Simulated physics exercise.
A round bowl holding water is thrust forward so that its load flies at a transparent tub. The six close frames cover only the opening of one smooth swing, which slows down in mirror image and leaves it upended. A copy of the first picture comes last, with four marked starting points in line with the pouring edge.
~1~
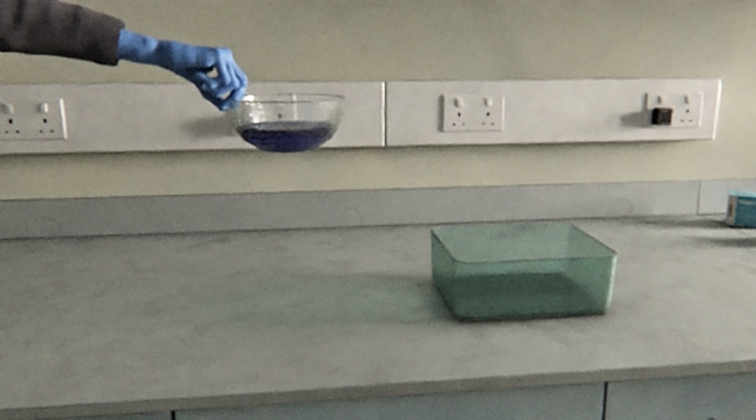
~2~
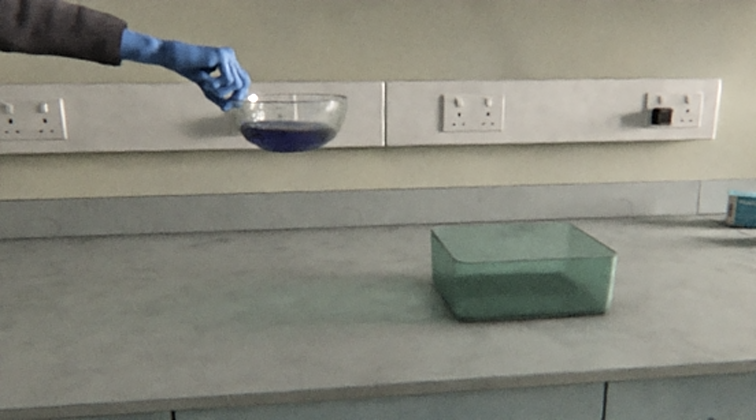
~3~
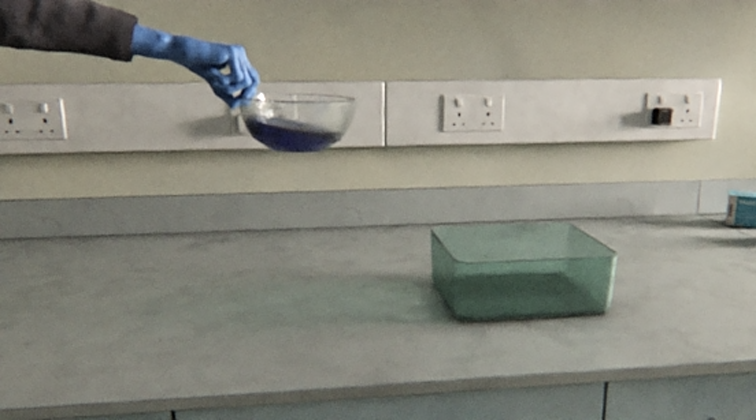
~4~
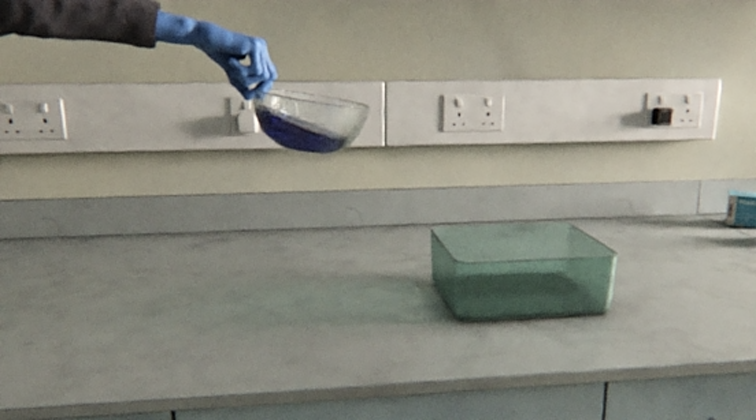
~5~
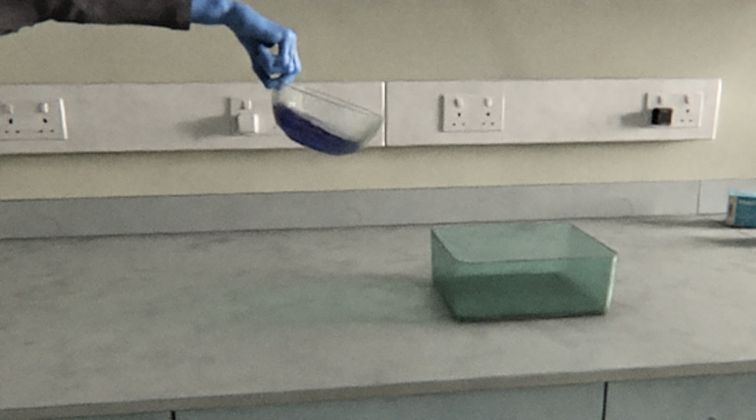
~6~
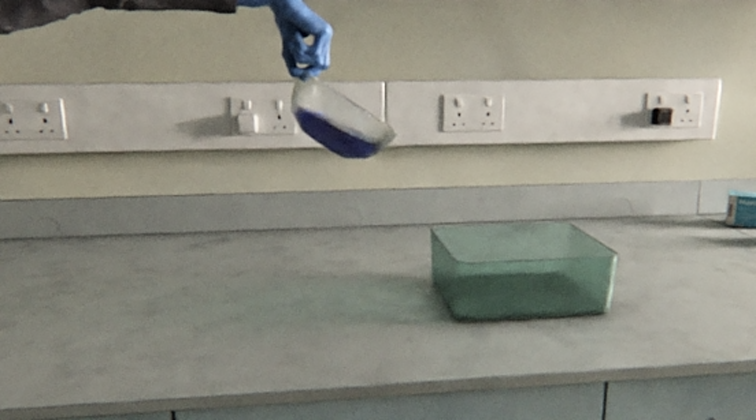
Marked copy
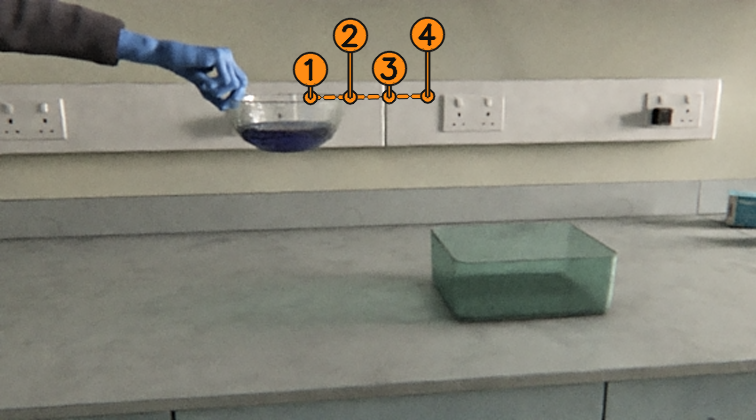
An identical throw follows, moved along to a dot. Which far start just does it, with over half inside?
Dot 1 just does it.
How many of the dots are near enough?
All of the four.
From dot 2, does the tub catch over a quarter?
Yes.
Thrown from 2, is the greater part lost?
No, that is safe.
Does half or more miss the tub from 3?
No, that is safe.
On the marked copy, 1 at (310, 97); 2 at (350, 97); 3 at (389, 96); 4 at (427, 96).
If 1 is chosen, about 68 % lands in the tub, 19 % falls short and 13 % goes beside or beyond.
If 2 is chosen, about 77 % lands in the tub, 5 % falls short and 18 % goes beside or beyond.
If 3 is chosen, about 82 % lands in the tub, 9 % falls short and 9 % goes beside or beyond.
If 4 is chosen, about 80 % lands in the tub, 5 % falls short and 15 % goes beside or beyond.
